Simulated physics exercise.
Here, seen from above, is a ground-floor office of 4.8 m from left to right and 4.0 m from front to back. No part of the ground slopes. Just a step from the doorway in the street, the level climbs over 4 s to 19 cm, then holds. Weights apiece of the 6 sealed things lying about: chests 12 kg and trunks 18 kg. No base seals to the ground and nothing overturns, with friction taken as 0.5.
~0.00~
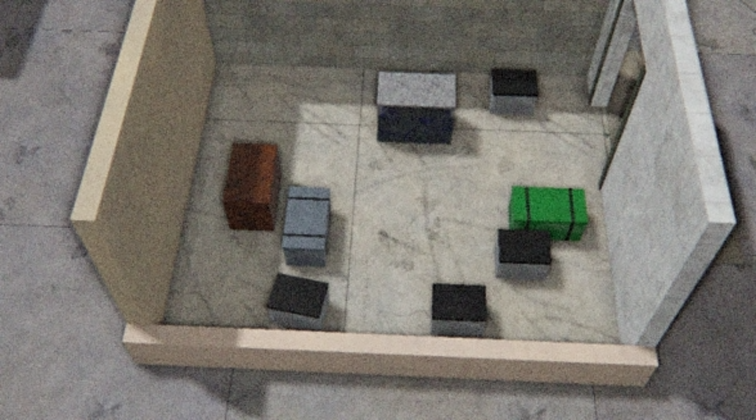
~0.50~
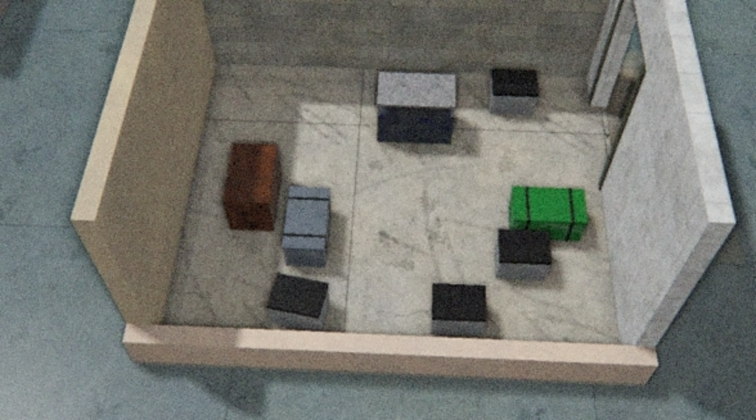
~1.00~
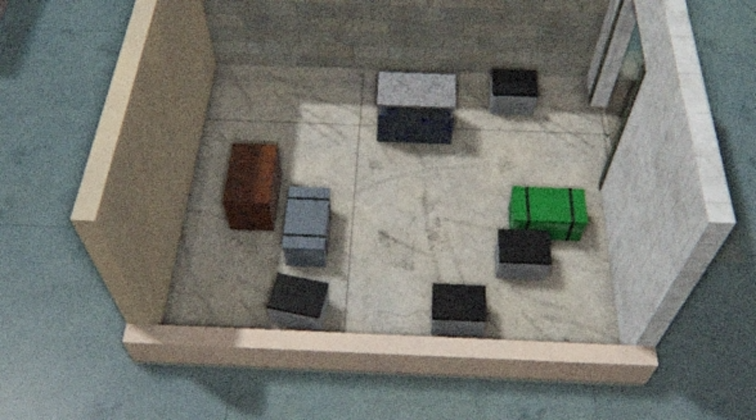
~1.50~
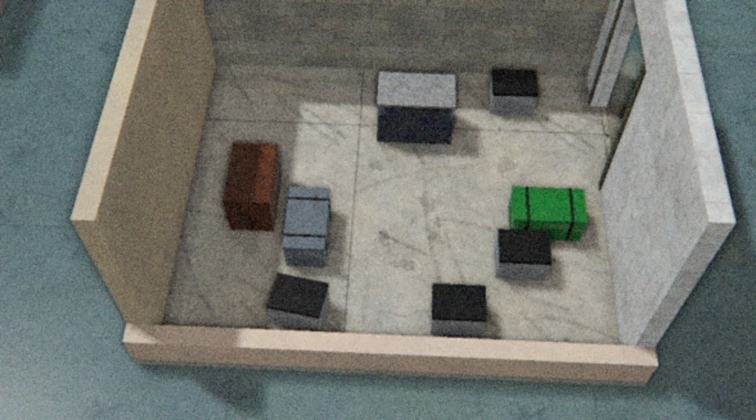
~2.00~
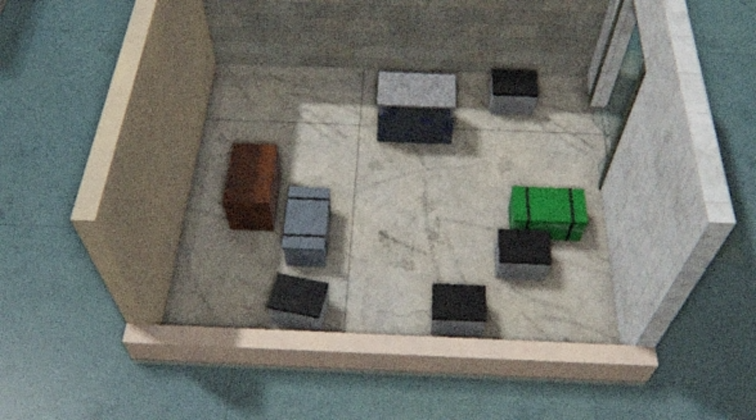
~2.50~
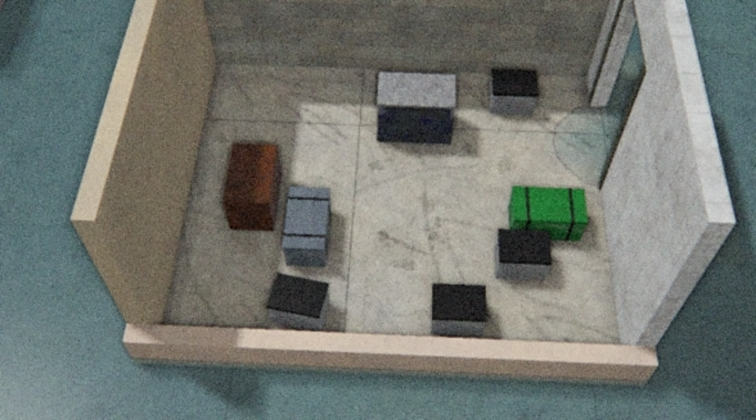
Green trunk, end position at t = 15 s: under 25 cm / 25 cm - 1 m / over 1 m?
Under 25 cm.
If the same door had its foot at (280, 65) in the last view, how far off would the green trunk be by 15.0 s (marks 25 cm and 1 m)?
So the green trunk is well away by then.
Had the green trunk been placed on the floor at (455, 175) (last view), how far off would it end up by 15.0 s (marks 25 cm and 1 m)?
I'd say it goes a long distance.
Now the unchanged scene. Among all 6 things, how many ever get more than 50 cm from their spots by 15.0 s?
I count 4 of them.
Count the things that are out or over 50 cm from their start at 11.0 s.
That would be 3.
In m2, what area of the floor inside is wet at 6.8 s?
Wet: Near 13 m2.
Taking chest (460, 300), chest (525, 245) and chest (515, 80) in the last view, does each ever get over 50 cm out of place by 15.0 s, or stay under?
In turn: Beyond, within, beyond.
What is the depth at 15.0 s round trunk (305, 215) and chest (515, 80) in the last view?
Roughly 12 and 10 cm.
After 3.5 s the green trunk is near (550, 204), 0.0 m from its start, aground; 0 afloat.
After 6.8 s the green trunk is near (550, 204), 0.0 m from its start, aground; 0 afloat.
After 11.0 s the green trunk is near (550, 204), 0.0 m from its start, aground; 3 afloat.
After 15.0 s the green trunk is near (550, 204), 0.0 m from its start, afloat; 6 afloat.
